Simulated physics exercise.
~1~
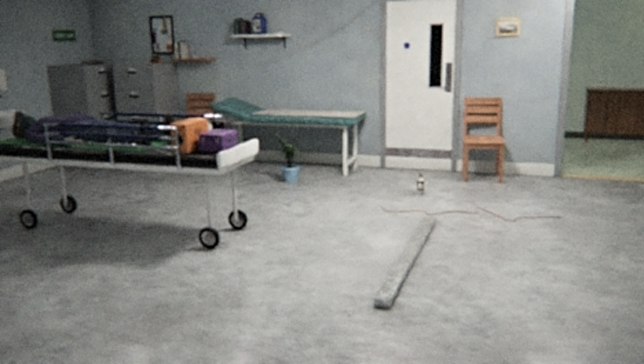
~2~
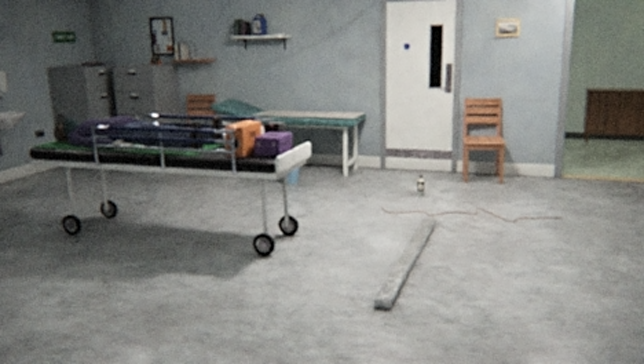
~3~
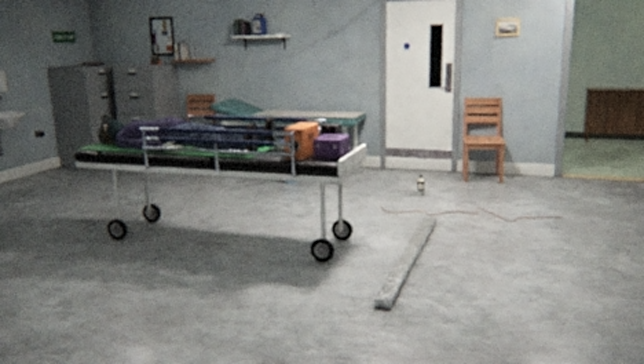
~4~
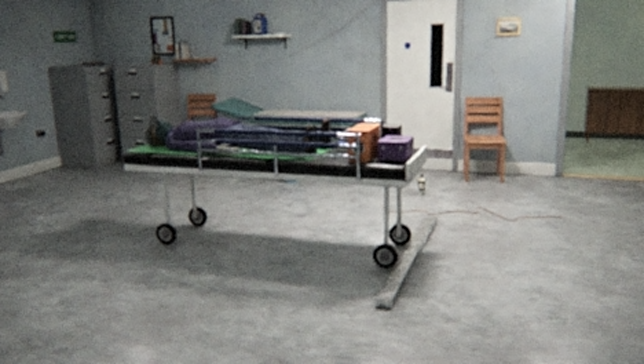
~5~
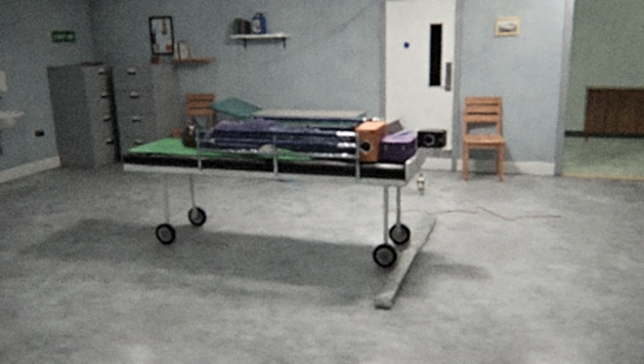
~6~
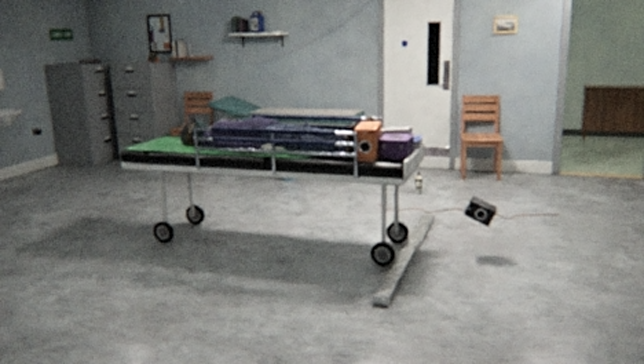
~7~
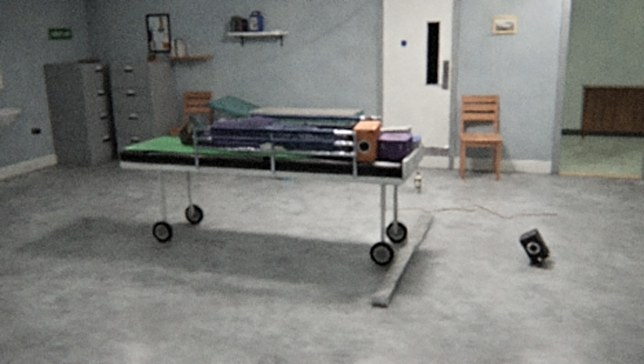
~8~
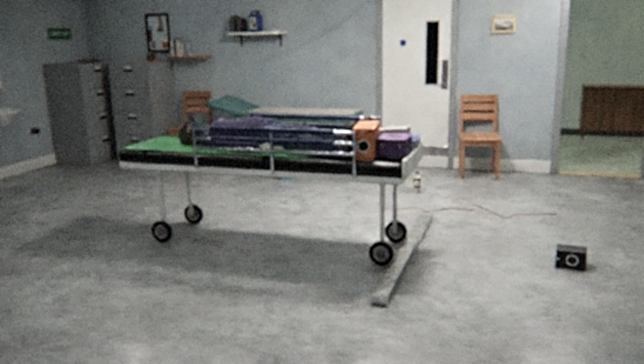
Limp figure riding a wheeled stretcher right, sliding forward as it halts at a sill, black pump tumbling to the floor.
